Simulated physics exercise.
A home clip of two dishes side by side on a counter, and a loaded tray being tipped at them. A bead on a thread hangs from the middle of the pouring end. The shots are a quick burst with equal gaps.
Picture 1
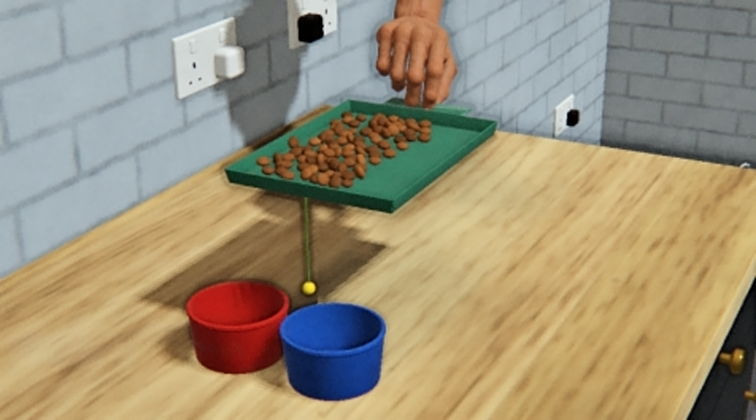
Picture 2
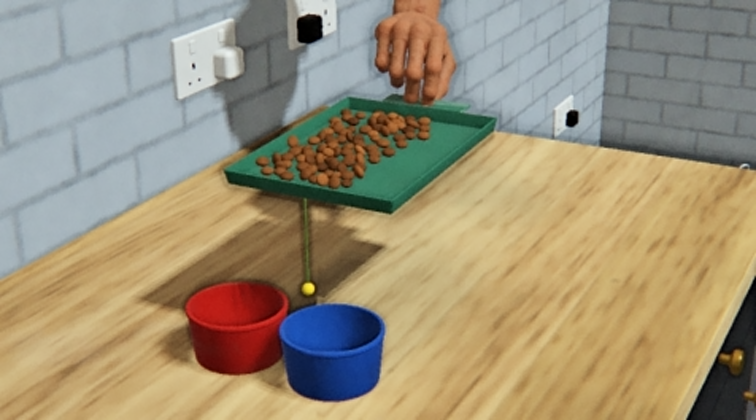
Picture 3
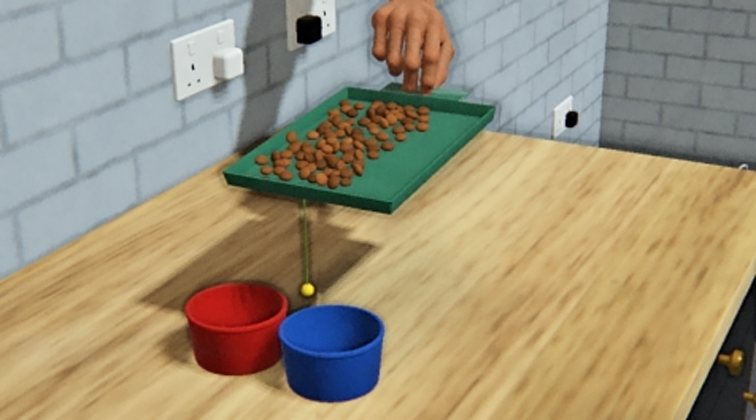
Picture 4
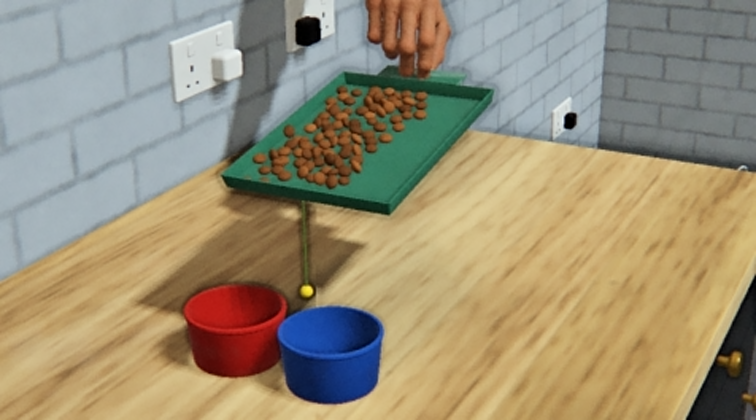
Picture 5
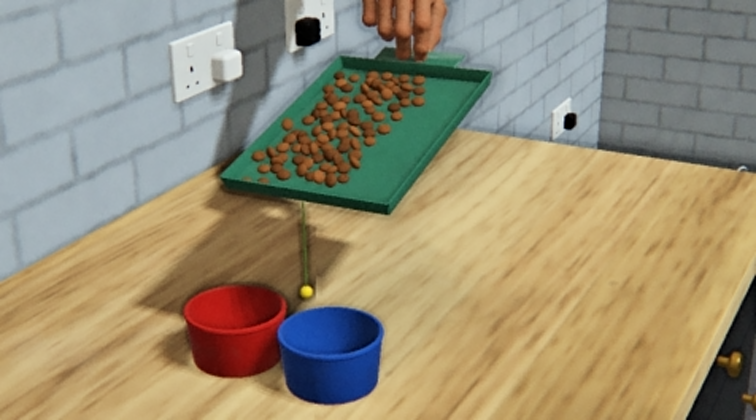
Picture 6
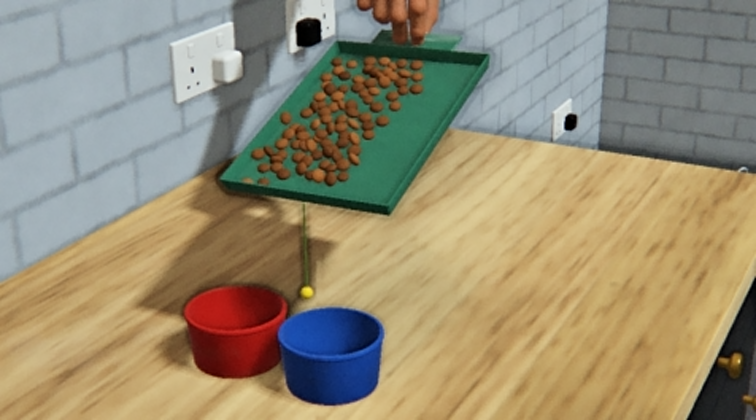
We see a hand holding a green tray of brown kibble above a red dish and a blue dish on a wooden counter, a yellow bead hanging beneath; the hand gradually raises the tray's far end, tilting it toward the dishes.
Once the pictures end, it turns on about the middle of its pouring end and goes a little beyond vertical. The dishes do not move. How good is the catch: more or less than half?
The two hold over half of the load.
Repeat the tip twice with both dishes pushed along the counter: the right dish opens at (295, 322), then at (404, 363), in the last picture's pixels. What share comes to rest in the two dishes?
In turn 70 and 40 in a hundred.
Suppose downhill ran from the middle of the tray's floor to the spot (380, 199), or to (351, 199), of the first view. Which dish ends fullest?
The first try: Right. The second: The right dish.
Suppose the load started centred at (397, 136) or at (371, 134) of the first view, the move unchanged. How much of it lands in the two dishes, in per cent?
Near 70 % and 70 %.
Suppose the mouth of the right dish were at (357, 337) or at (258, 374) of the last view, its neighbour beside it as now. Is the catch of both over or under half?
One: Over half. Two: Under half.
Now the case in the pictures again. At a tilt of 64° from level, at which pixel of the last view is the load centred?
Near (274, 178).
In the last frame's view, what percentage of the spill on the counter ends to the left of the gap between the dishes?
It comes to 90 per cent or so.
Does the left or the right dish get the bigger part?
More ends in the left-hand dish.
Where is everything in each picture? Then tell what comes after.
In the first frame, corners of the pouring end at (229, 168) and (391, 198), level; middle of the load at (348, 149), bits of dog kibble; left dish at (211, 344); right dish at (308, 370); bead on its thread at (309, 288).
In the second frame, corners of the pouring end at (228, 169) and (391, 199), level; middle of the load at (347, 148).
In the third frame, corners of the pouring end at (227, 171) and (389, 200), tipped barely, level across its low end; middle of the load at (346, 143).
In the fourth frame, corners of the pouring end at (225, 173) and (388, 201), tipped a little, level across its low end; middle of the load at (344, 135).
In the fifth frame, corners of the pouring end at (224, 175) and (387, 202), tipped a little, level across its low end; middle of the load at (342, 127).
In the sixth frame, corners of the pouring end at (224, 177) and (386, 203), tipped clearly, level across its low end; middle of the load at (341, 120); left dish at (209, 349); right dish at (306, 375).
Soon after the last picture, tray tipped steeply; most on the tray; a small part in the air.
A little later, tray tipped past a quarter turn; about a quarter on the tray; a small part in the right dish; about a third in the left dish; a small part outside both; a small part in the air.
Later still, tray tipped past a quarter turn; about a quarter in the right dish; about half in the left dish; about a quarter outside both.
At rest, tray tipped past a quarter turn; about a quarter in the right dish; about half in the left dish; about a quarter outside both.
